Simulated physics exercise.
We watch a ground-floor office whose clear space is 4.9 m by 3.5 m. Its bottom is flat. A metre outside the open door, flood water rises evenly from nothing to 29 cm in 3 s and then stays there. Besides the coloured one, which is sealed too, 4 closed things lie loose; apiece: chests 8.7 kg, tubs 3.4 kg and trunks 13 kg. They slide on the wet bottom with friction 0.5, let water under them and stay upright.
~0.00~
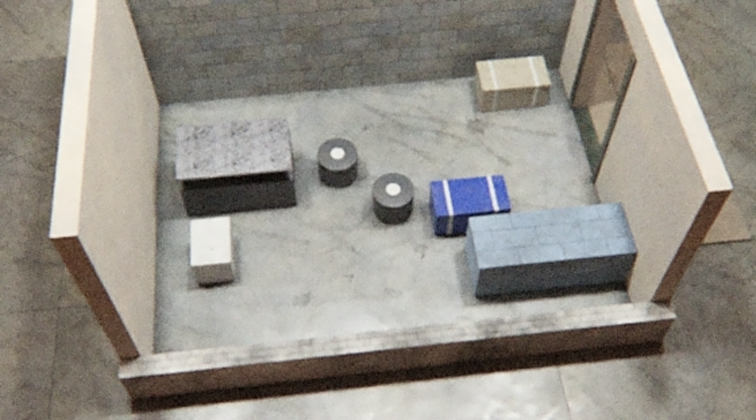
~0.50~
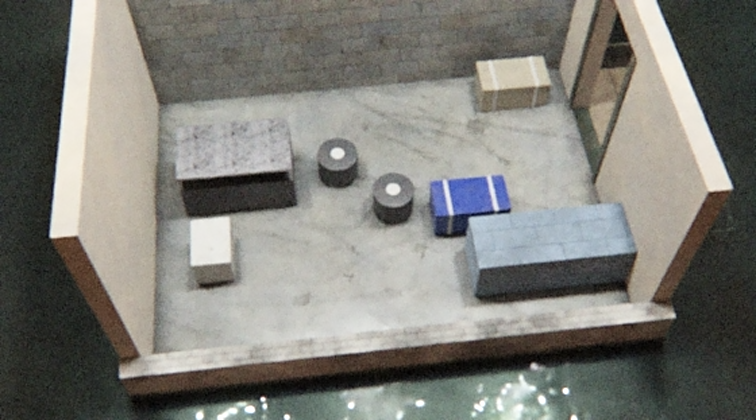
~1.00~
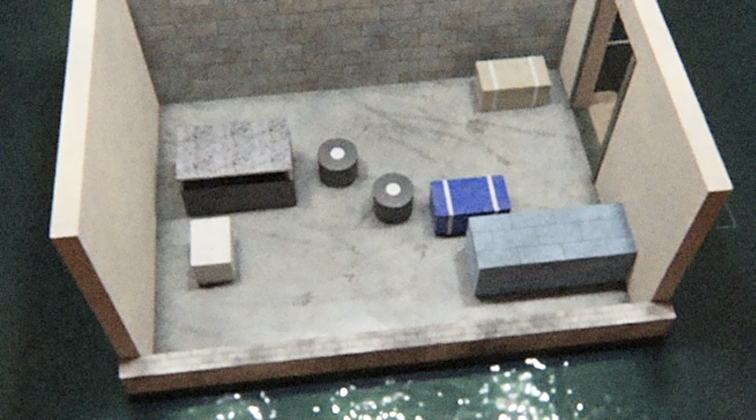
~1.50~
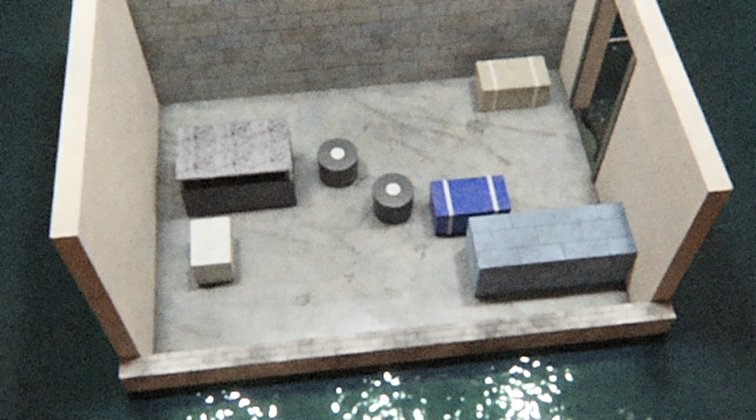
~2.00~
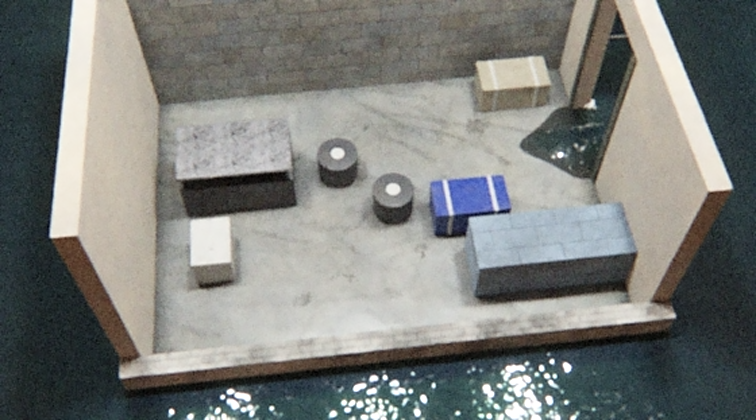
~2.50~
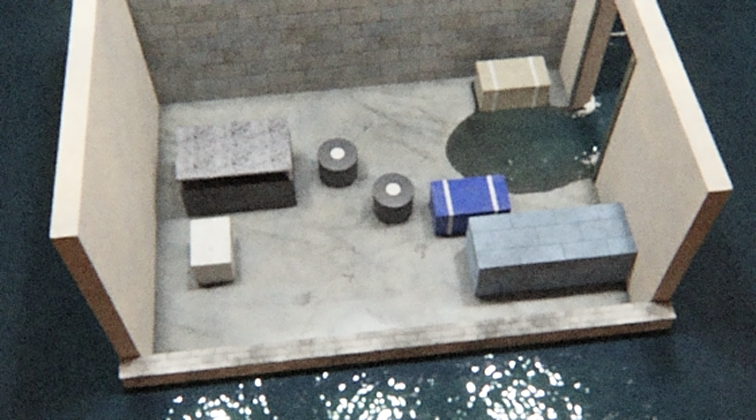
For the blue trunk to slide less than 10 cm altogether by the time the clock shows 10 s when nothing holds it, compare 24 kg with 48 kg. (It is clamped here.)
Verdict: Only the higher weight holds it.
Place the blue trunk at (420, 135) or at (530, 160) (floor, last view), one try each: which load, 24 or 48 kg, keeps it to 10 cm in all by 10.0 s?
In turn: Only the larger holds; neither is enough.
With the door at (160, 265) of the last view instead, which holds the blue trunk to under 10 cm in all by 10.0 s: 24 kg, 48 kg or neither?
In that case neither weight holds it.
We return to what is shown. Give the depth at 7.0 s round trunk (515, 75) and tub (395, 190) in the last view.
About 4 and 6 cm.
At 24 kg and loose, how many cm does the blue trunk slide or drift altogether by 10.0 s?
About 200 cm.
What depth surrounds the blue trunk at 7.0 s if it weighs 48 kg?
Roughly 7 cm.
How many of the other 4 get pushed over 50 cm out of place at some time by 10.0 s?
3 of them.
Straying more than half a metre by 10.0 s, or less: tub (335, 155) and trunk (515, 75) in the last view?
In that order: Over, under.
After 3.5 s the blue trunk would be 2 cm from its start with 24 kg and 0 cm from its start with 48 kg; 5 cm of water round it then.
After 4.5 s the blue trunk would be 45 cm from its start with 24 kg and 0 cm from its start with 48 kg; 8 cm of water round it then.
After 7.0 s the blue trunk would be 129 cm from its start with 24 kg and 0 cm from its start with 48 kg; 7 cm of water round it then.
After 10.0 s the blue trunk would be 166 cm from its start with 24 kg and 0 cm from its start with 48 kg; 9 cm of water round it then.
